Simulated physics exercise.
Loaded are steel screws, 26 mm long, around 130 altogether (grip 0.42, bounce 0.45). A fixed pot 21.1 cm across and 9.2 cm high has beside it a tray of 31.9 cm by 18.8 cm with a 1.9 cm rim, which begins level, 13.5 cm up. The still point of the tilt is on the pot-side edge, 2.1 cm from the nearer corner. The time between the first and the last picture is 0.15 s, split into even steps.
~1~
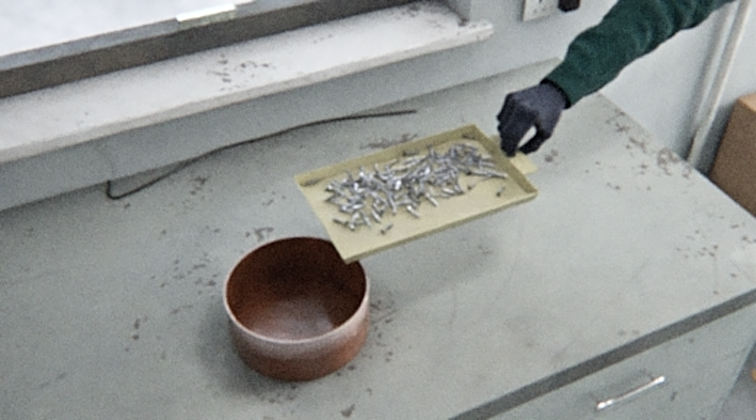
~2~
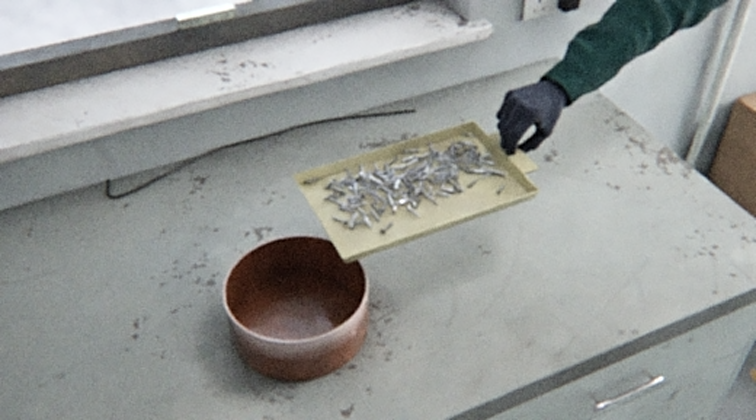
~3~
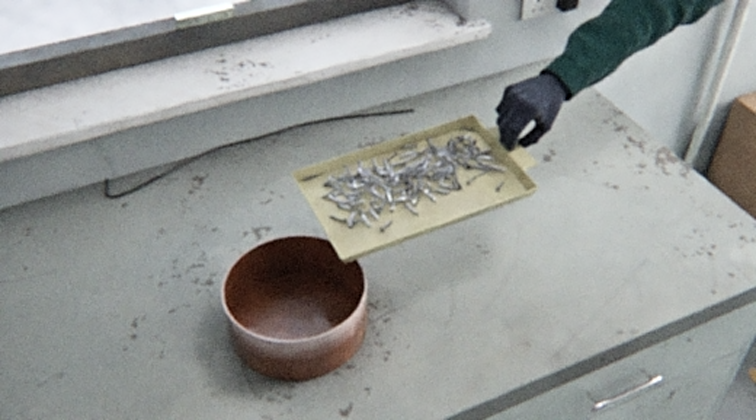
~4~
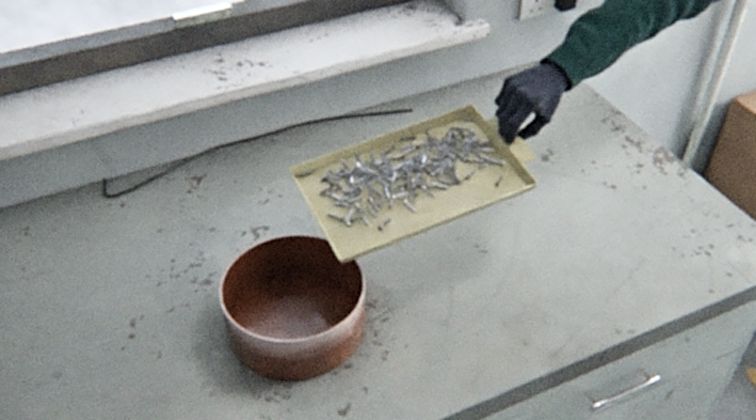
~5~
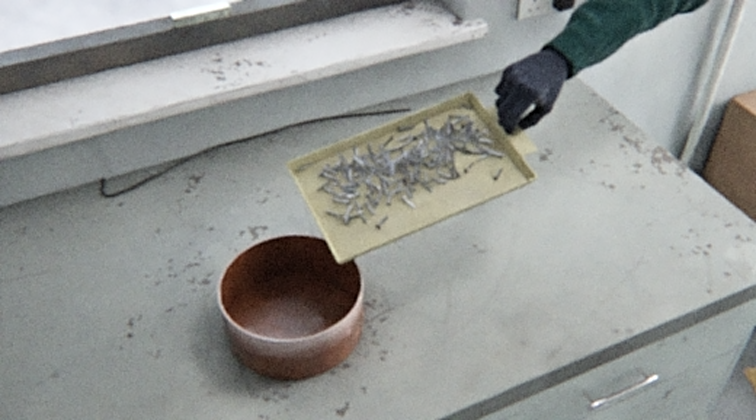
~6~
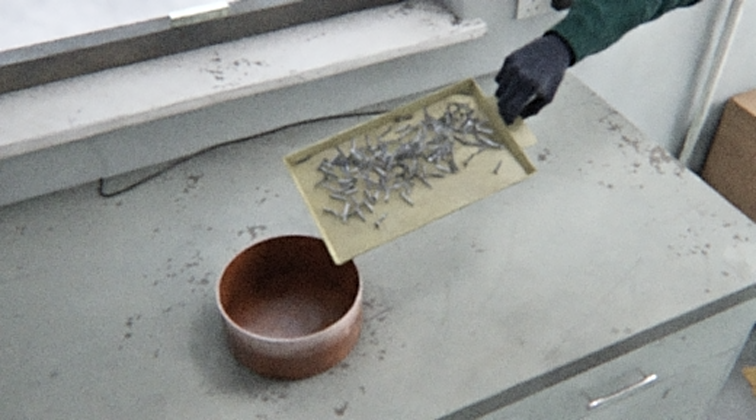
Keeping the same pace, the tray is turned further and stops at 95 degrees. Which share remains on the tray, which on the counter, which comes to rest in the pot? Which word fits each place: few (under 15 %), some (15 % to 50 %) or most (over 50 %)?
Left on the tray gets few; counter gets most; pot gets some.
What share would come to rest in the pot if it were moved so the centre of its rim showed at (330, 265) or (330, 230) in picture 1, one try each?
Roughly 40 per cent, then 0 per cent.
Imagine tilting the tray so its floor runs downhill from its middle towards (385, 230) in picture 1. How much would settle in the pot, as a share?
That comes to around 65 per cent.
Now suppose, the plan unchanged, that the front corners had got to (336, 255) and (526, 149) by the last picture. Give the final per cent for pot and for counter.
In the pot: 95 per cent; on the counter: 5 per cent.
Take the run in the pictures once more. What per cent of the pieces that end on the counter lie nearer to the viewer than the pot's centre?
About 100 percent of the spill.
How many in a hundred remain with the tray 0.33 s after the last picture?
Roughly 95 per cent.
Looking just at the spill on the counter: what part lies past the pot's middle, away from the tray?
About 20 per cent.
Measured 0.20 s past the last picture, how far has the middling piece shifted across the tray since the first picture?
By then it sits near 2 cm from where it began.
Then, 0.20 s after the last picture, tilt 59 degrees; the tray holds 100 %, the pot 0 %.
Then, 0.33 s after the last picture, tilt 86 degrees; the tray holds 95 %, the pot 0 %.
Then, 0.58 s after the last picture, tilt 95 degrees; the tray holds 0 %, the pot 35 %.
In the end, tray 0 %, counter 65 %, pot 35 %.
